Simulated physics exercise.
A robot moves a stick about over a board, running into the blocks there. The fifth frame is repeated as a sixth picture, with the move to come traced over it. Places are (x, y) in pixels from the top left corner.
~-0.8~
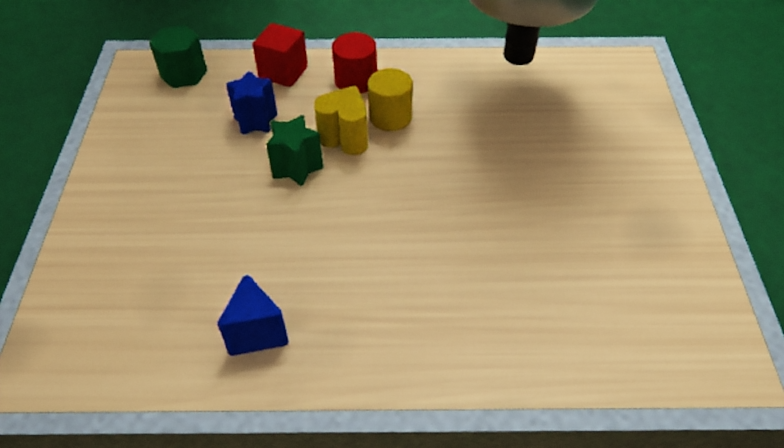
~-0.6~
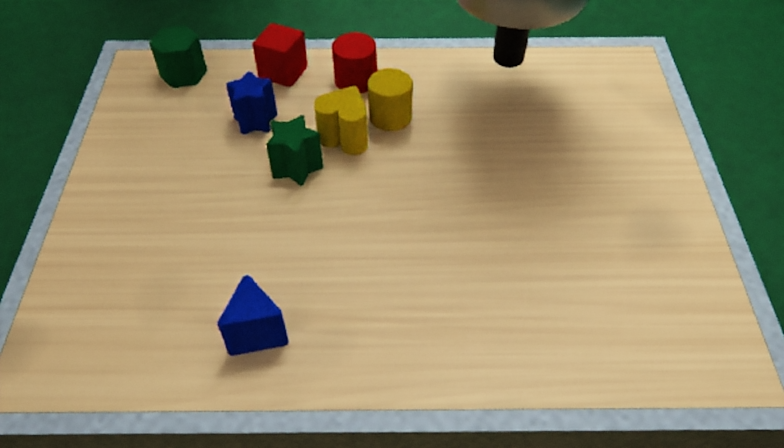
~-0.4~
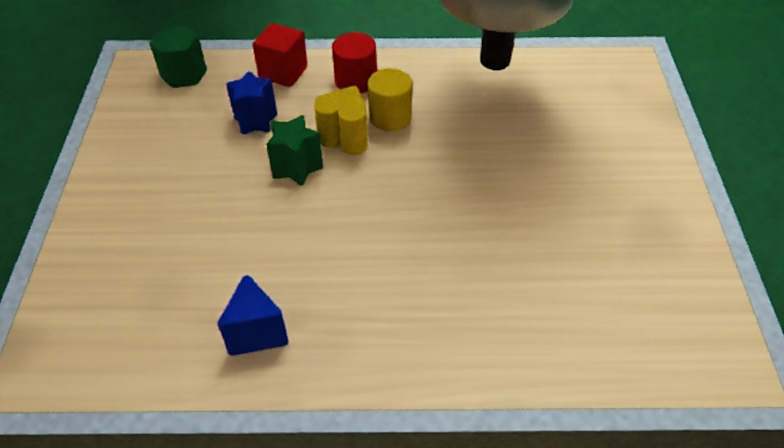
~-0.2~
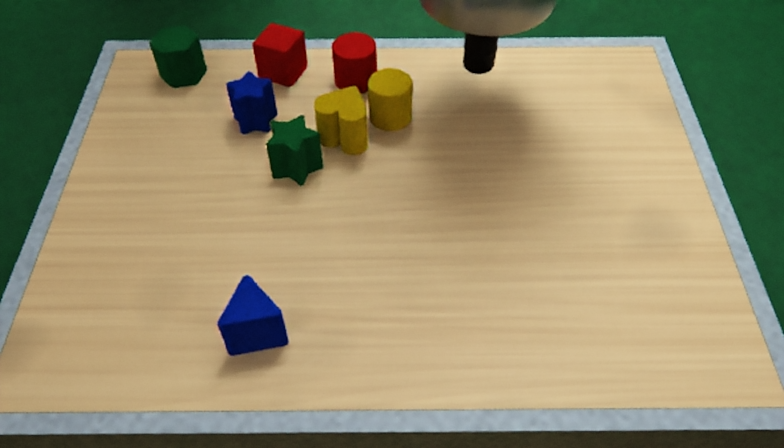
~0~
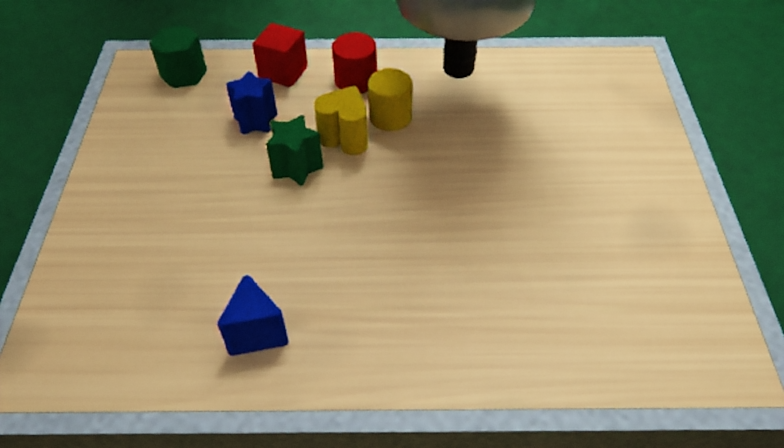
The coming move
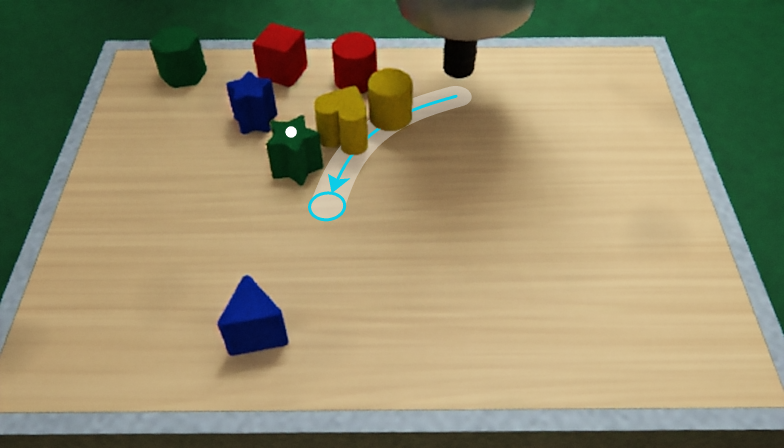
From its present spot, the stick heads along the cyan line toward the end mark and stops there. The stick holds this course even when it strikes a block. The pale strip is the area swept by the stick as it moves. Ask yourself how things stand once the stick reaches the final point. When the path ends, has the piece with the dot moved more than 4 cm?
No.
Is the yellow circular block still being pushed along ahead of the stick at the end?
The answer is no.
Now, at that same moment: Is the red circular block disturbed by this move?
Not moved.
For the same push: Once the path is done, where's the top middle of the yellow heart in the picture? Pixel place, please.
The top centre is at (271, 111).
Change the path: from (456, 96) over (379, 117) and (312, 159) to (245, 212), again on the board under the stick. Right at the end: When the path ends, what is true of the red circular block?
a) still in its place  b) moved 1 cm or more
My pick is a.
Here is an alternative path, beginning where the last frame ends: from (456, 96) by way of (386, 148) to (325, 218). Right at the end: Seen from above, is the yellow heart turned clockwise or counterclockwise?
Anticlockwise, looking down.
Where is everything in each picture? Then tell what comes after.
In the first picture, stick's lower end (518, 57); green star-shaped block (291, 132); yellow heart (343, 103); red circular block (354, 45); yellow circular block (390, 81).
In the second picture, stick (508, 59); blocks still.
In the third picture, stick (495, 62); blocks still.
In the fourth picture, stick (478, 65); blocks still.
In the fifth picture, stick (459, 70); green star-shaped block (291, 132); yellow heart (343, 103); red circular block (354, 45); yellow circular block (390, 81).
Drawn move, from (456, 96) over (398, 117) and (352, 154) to (327, 206); the dot is on the green star-shaped block.
What follows on the original path. One third of the way, stick (397, 91); green star-shaped block (287, 134); yellow heart (324, 107), turned 25° anticlockwise; yellow circular block (359, 88).
Two thirds of the way, stick (350, 129); green star-shaped block (268, 140), turned 75° anticlockwise; yellow heart (271, 111), turned 45° anticlockwise; yellow circular block (321, 100).
At the end, stick (324, 180); green star-shaped block (268, 140), turned 75° anticlockwise; yellow heart (271, 111), turned 45° anticlockwise; red circular block still; yellow circular block (321, 100).
